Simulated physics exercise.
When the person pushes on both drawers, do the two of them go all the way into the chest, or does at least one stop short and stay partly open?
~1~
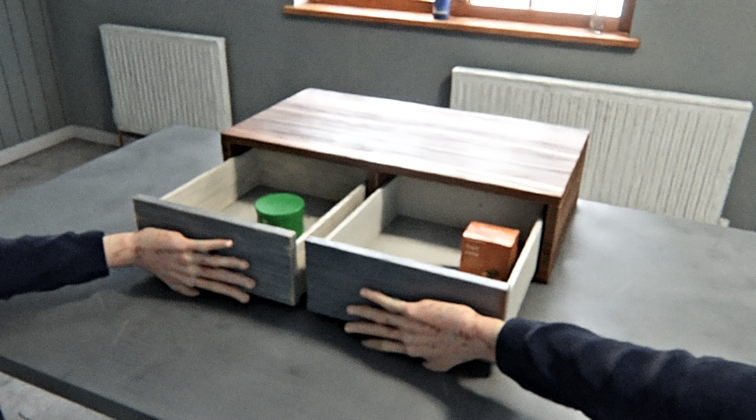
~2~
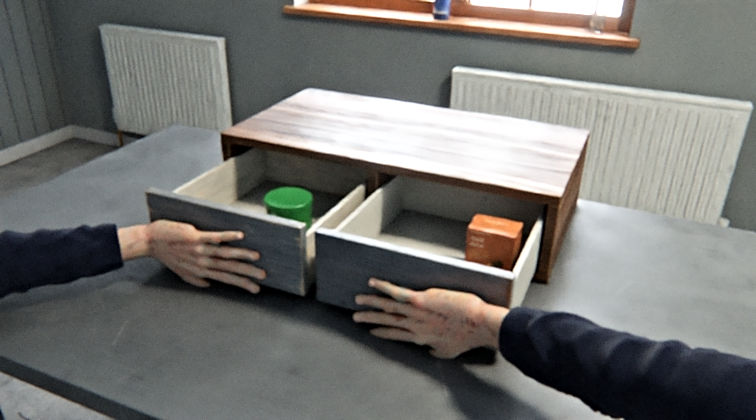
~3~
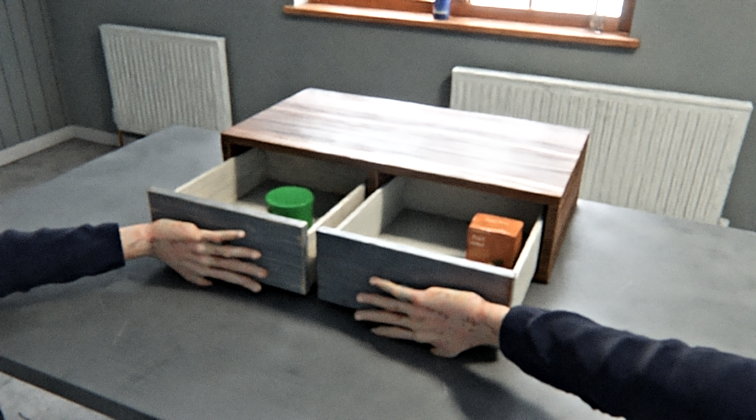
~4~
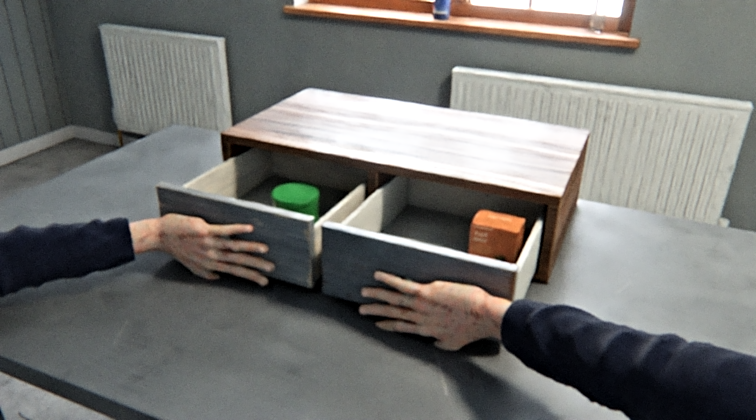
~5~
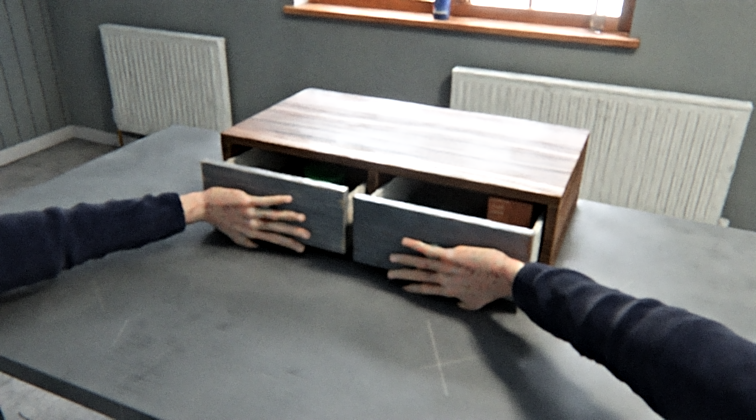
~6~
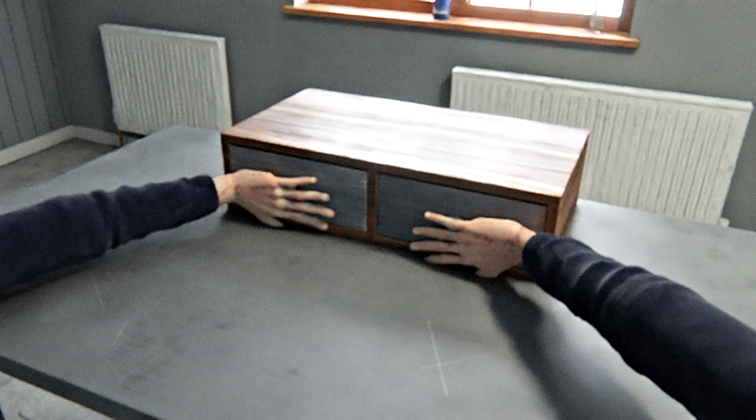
Both the left drawer and the right drawer go all the way in, and the chest ends up closed with the pot and the carton out of sight.
